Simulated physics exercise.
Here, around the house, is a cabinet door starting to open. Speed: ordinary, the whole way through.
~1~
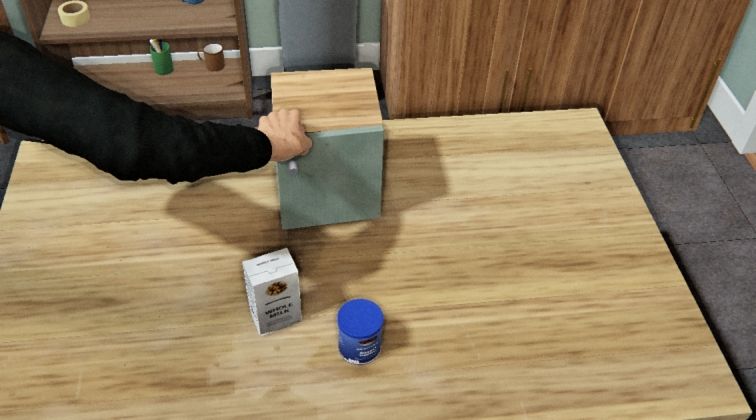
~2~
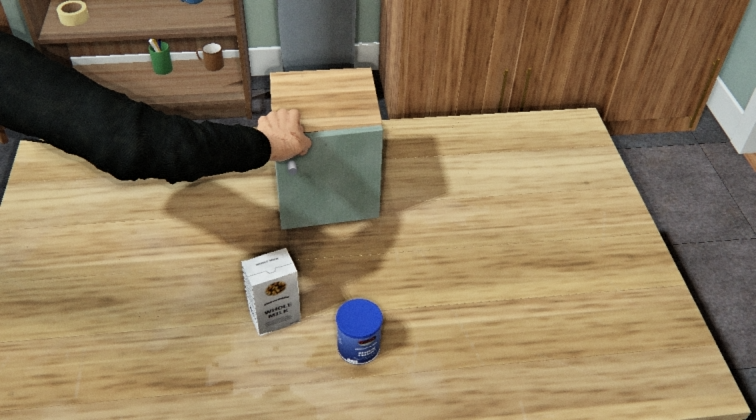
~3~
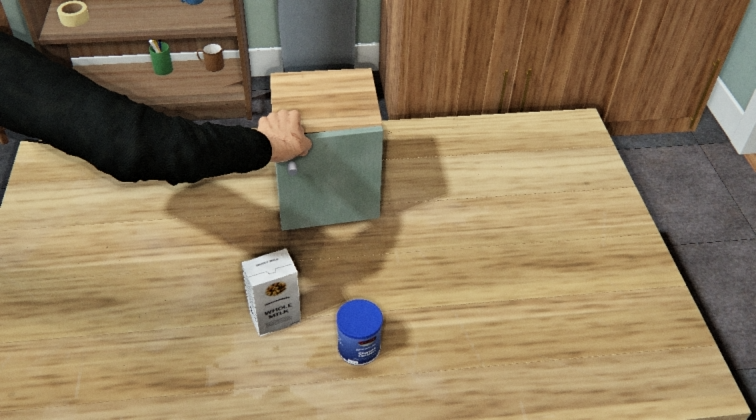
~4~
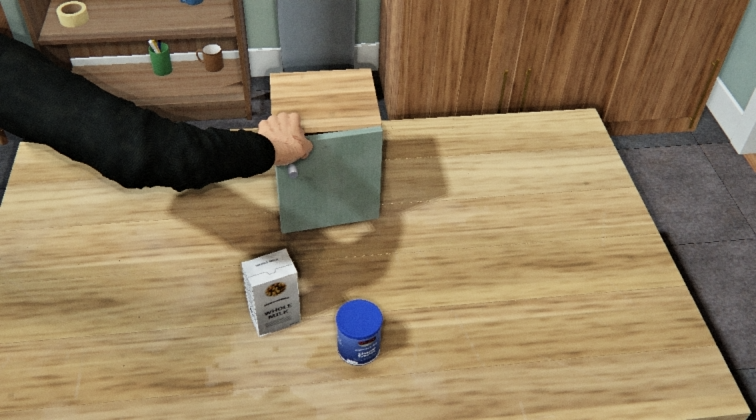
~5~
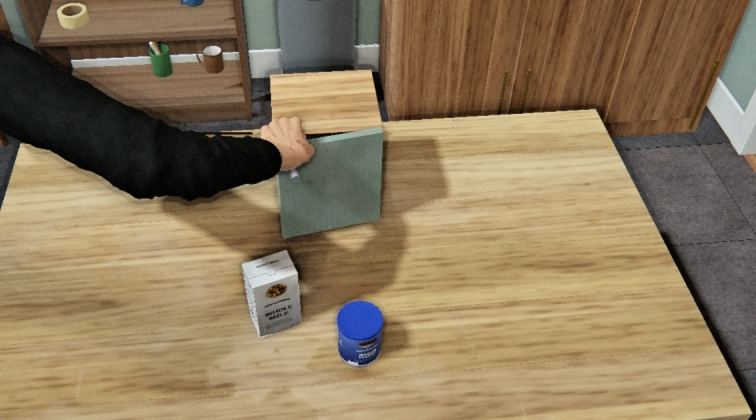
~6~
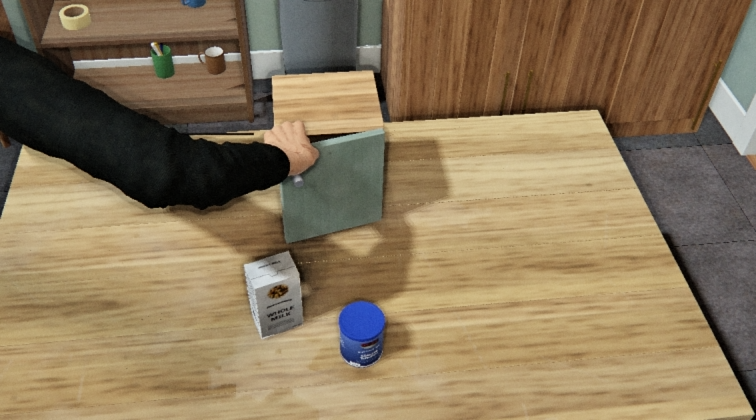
The clip opens on a dark-sleeved arm reaching in from the left, its hand at the edge of a small cabinet's green door, with a white carton and blue tin standing on the wooden table in front. The door barely moves at first, then the hand pulls it slightly open from its left side.
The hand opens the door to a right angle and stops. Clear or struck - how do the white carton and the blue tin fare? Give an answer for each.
As I see it, the white carton stays put, the blue tin stays put.
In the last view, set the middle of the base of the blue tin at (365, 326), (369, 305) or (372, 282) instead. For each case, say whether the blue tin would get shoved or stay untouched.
Is not touched; is hit; is hit.
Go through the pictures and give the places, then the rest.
The first frame shows door 4° open; white carton (273, 293); blue tin (360, 332); door (331, 183).
The second frame shows door 4° open; blue tin (359, 332); door (330, 183).
The third frame shows door 4° open; white carton (272, 293); door (331, 184).
The fourth frame shows door 7° open; blue tin (359, 333); door (331, 186).
The fifth frame shows door 10° open; white carton (273, 295); door (332, 189).
The sixth frame shows door 13° open; white carton (275, 296); blue tin (362, 335); door (334, 192).
Then, 0.74 s after the last picture, door 43° open; white carton at rest near (275, 296); blue tin at rest near (362, 335).
Then, 1.62 s after the last picture, door 78° open; white carton at rest near (275, 296); blue tin at rest near (362, 335).
At rest, the white carton escapes contact, near (275, 296); the blue tin escapes contact, near (362, 335).
